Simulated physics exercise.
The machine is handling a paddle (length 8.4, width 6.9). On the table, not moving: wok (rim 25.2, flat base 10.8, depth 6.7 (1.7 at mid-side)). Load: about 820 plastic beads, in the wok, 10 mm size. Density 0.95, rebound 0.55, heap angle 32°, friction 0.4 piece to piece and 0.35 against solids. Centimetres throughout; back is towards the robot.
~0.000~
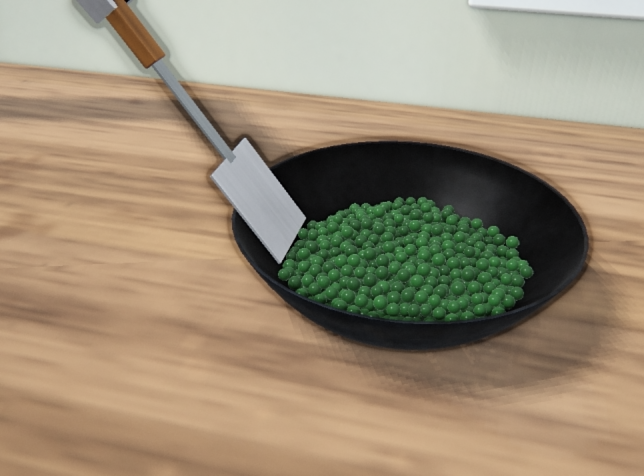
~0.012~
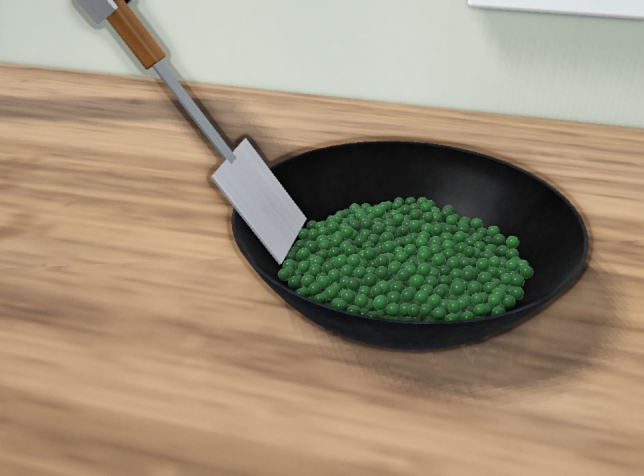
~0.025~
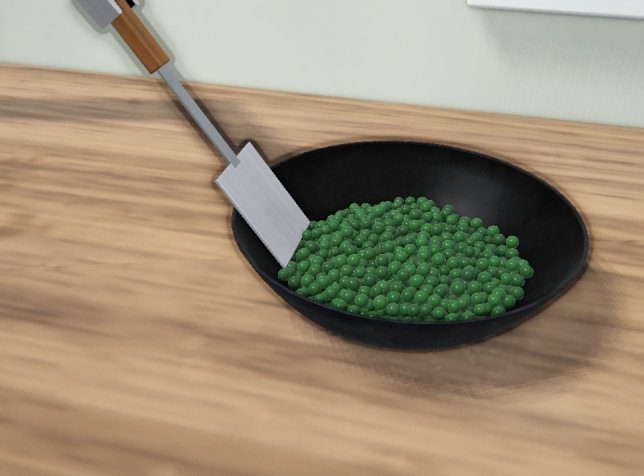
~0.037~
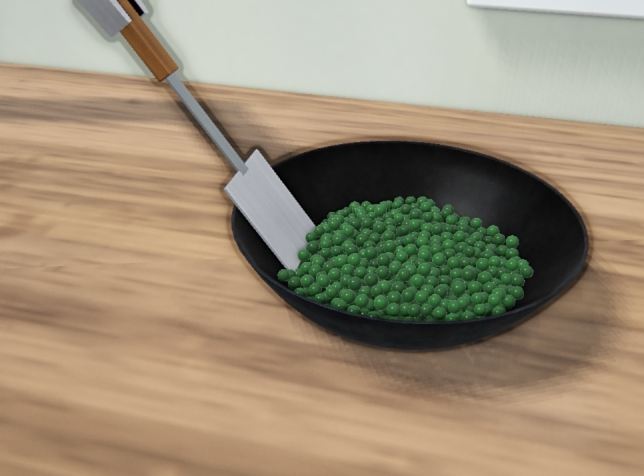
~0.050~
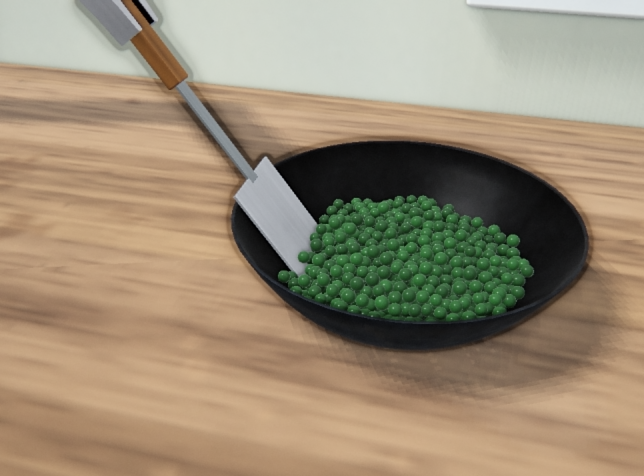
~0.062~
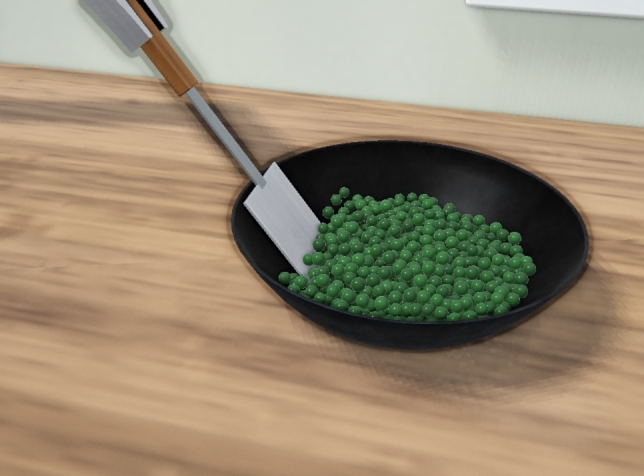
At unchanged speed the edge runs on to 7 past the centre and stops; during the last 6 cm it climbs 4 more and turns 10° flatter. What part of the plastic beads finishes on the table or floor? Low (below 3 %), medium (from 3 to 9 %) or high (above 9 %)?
A medium share, from 3 to 9 %, ends on the table or floor.
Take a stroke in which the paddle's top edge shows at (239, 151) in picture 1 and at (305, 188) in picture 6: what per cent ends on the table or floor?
About 25 per cent.
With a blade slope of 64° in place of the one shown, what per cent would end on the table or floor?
It would be near 10 per cent.
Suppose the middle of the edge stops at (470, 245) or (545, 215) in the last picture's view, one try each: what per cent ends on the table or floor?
Some 0 and 25 per cent.
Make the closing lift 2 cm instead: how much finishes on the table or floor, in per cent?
Some 5 per cent.
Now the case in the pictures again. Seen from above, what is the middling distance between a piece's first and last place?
Roughly 3 cm.
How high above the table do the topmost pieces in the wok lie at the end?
Some 7.5 cm.
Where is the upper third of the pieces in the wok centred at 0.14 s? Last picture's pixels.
Near (444, 253).
After 0.14 s, sloping 53°, highest piece 6 above the table; 815 in the wok.
After 0.22 s, sloping 49°, highest piece 7 above the table; 815 in the wok.
After 0.46 s, sloping 43°, highest piece 9 above the table; 768 in the wok, 36 on the table or floor, 11 on the blade or in flight.
After 1.51 s, sloping 43°, highest piece 7 above the table; 766 in the wok, 49 on the table or floor.
At rest, 766 in the wok, 49 on the table or floor. That is 6 % on the table or floor.
